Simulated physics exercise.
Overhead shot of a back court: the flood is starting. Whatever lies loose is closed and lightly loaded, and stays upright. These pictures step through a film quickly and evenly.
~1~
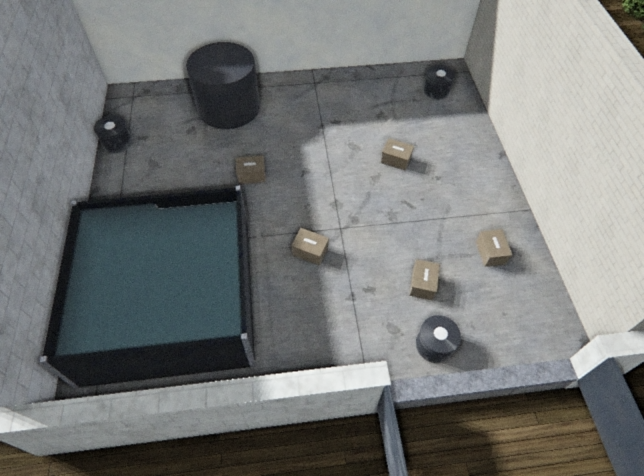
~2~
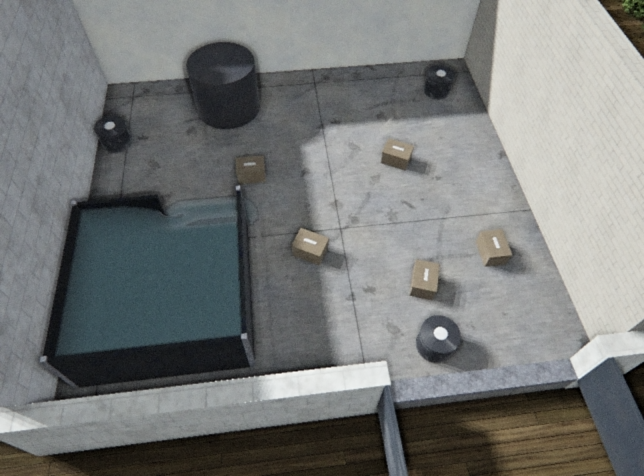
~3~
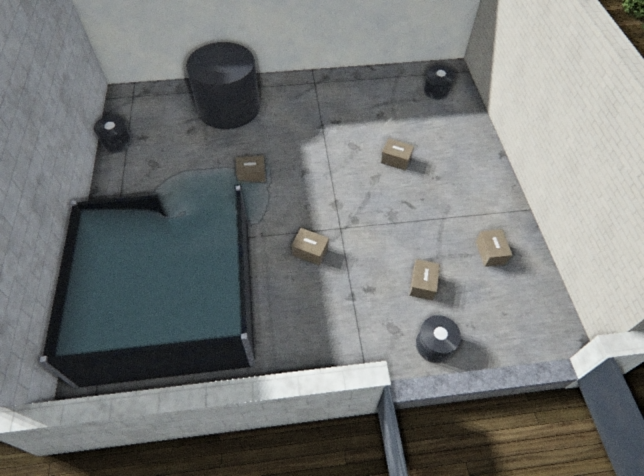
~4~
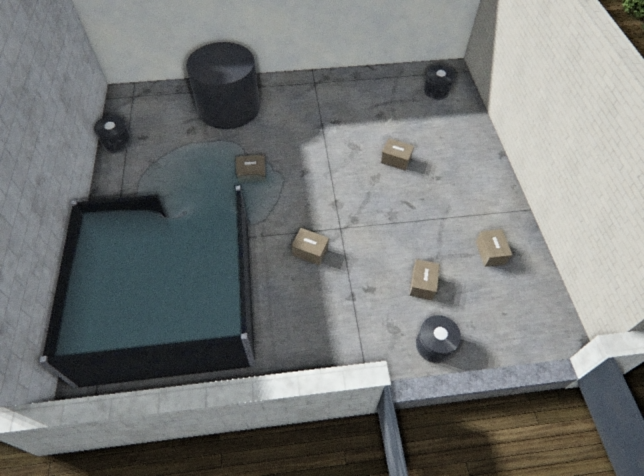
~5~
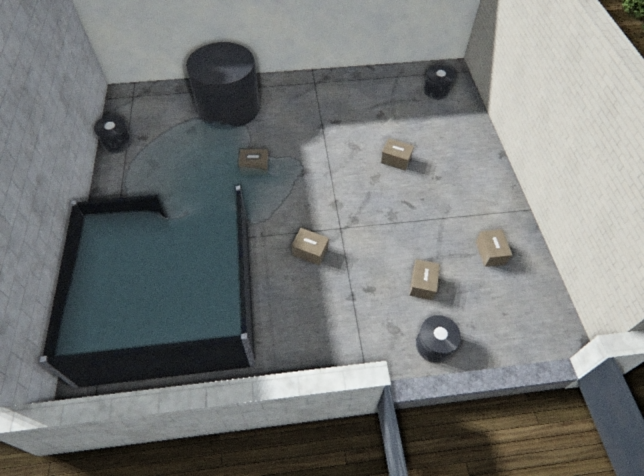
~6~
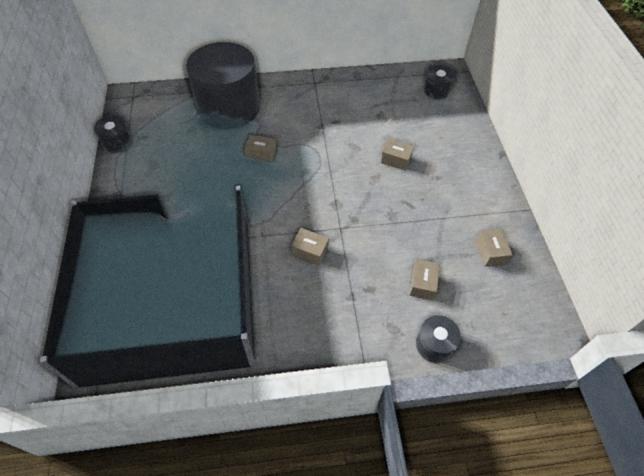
Walled back court with a dark tank releasing water through its far side, spreading across the floor and shifting one box.
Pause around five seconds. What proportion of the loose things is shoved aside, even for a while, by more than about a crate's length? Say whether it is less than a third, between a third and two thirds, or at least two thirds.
It is between a third and two thirds.
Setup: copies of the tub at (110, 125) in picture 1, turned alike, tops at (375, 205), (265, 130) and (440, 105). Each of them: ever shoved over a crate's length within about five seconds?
In that order: Less than that, that far or more, yes.
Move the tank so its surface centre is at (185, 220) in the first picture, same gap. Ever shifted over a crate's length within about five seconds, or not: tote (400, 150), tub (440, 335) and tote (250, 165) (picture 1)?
Item one not displaced far, item two not displaced far, item three travelled far enough.
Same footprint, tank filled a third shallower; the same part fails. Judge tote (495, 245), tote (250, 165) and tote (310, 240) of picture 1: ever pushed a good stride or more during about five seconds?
Answers in the order asked: Stayed within the threshold, went past the threshold, stayed within the threshold.
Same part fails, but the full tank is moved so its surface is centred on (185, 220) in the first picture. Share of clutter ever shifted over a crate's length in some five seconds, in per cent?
Close to 50 in a hundred.
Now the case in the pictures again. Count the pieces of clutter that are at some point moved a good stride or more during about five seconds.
Number: 3.
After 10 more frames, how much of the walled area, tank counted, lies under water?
My answer would be close to 50 per cent.
A moment on, 1 of 8 are well off their spots; 0 afloat.
Next, 2 of 8 are well off their spots; 2 afloat.
Later, 3 of 8 are well off their spots; 3 afloat.
In the end, 3 of 8 are well off their spots, and 3 have been at some point; 1 afloat.
